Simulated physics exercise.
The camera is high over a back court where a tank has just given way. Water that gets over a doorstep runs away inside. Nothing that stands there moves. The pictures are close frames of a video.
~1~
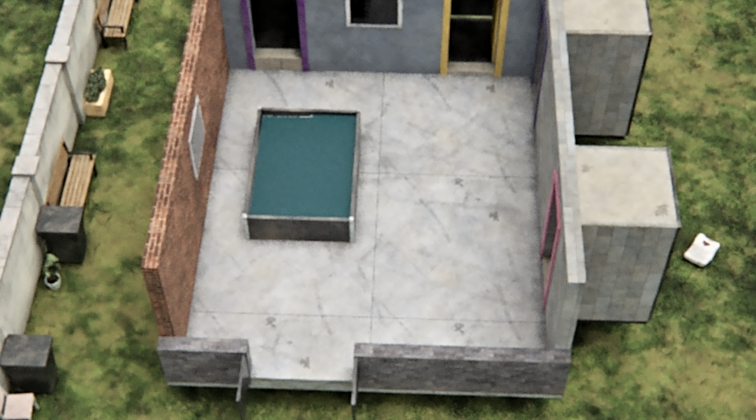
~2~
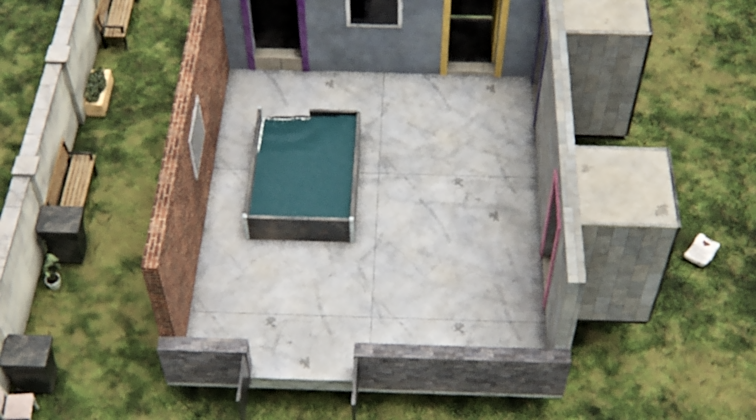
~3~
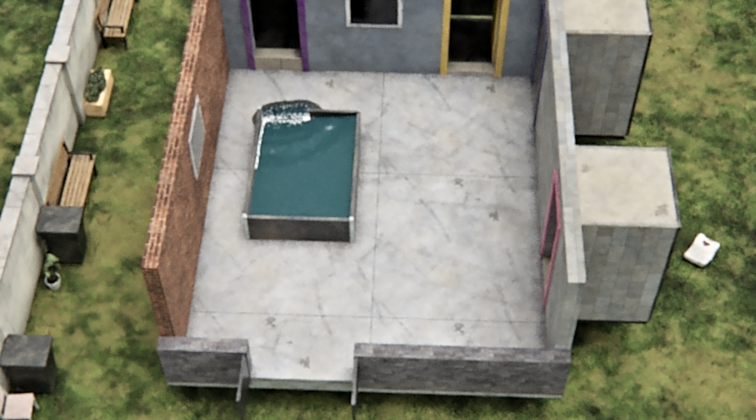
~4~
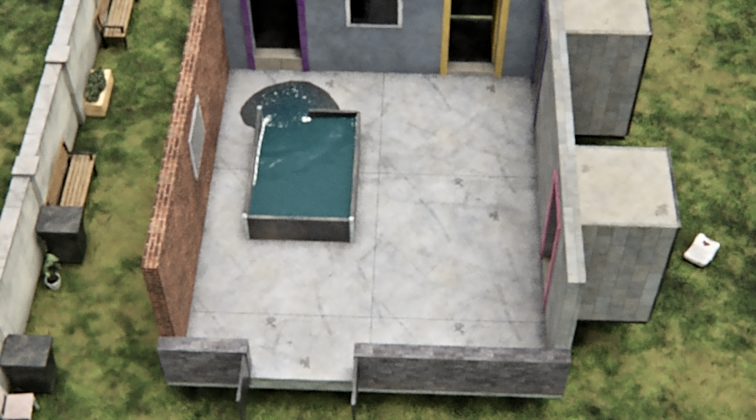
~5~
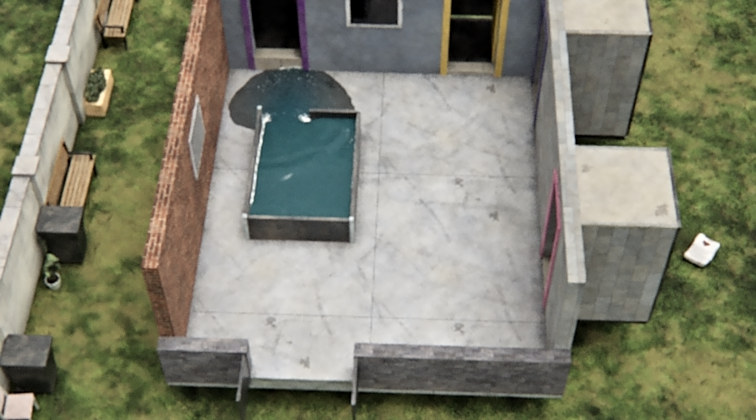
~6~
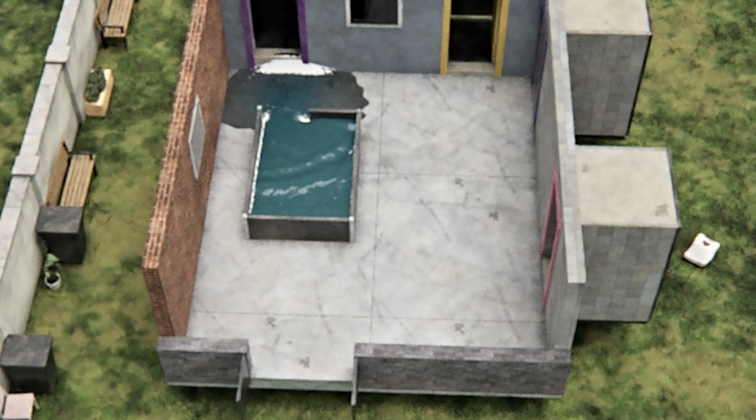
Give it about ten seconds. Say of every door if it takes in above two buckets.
One by one: The pink door admits no more than that; the yellow door admits no more than that; the purple door admits no more than that; the blue door lets in a lot.
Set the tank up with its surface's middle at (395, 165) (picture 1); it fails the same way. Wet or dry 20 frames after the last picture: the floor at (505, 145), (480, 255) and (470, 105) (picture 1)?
One after the other: Flooded, no water, under water.
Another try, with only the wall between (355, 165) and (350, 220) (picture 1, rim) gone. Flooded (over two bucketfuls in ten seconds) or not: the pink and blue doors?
In short: Pink door passes that mark, blue door goes over.
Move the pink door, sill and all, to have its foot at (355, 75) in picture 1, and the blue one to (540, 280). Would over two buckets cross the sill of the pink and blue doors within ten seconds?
One by one: Pink door takes more; blue door stays under.
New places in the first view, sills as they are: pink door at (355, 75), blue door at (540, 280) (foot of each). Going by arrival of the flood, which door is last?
The blue one.
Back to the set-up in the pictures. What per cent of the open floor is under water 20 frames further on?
About 40 per cent.
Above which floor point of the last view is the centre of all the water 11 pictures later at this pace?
Roughly at (301, 150).
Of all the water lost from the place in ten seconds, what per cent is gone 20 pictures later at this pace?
About 5 per cent.
A moment on, water covers 10 % of the floor; the pink door not reached, the yellow door not reached, the purple door wet at the sill, nothing in, the blue door not reached.
Next, water covers 20 % of the floor; the pink door not reached, the yellow door wet at the sill, nothing in, the purple door under two buckets in, the blue door not reached.
Then, water covers 40 % of the floor; the pink door not reached, the yellow door wet at the sill, nothing in, the purple door under two buckets in, the blue door under two buckets in.
Later, water covers 60 % of the floor; the pink door wet at the sill, nothing in, the yellow door wet at the sill, nothing in, the purple door under two buckets in, the blue door far over two buckets in.
In the end, water covers 90 % of the floor; the pink door wet at the sill, nothing in, the yellow door wet at the sill, nothing in, the purple door under two buckets in, the blue door far over two buckets in.
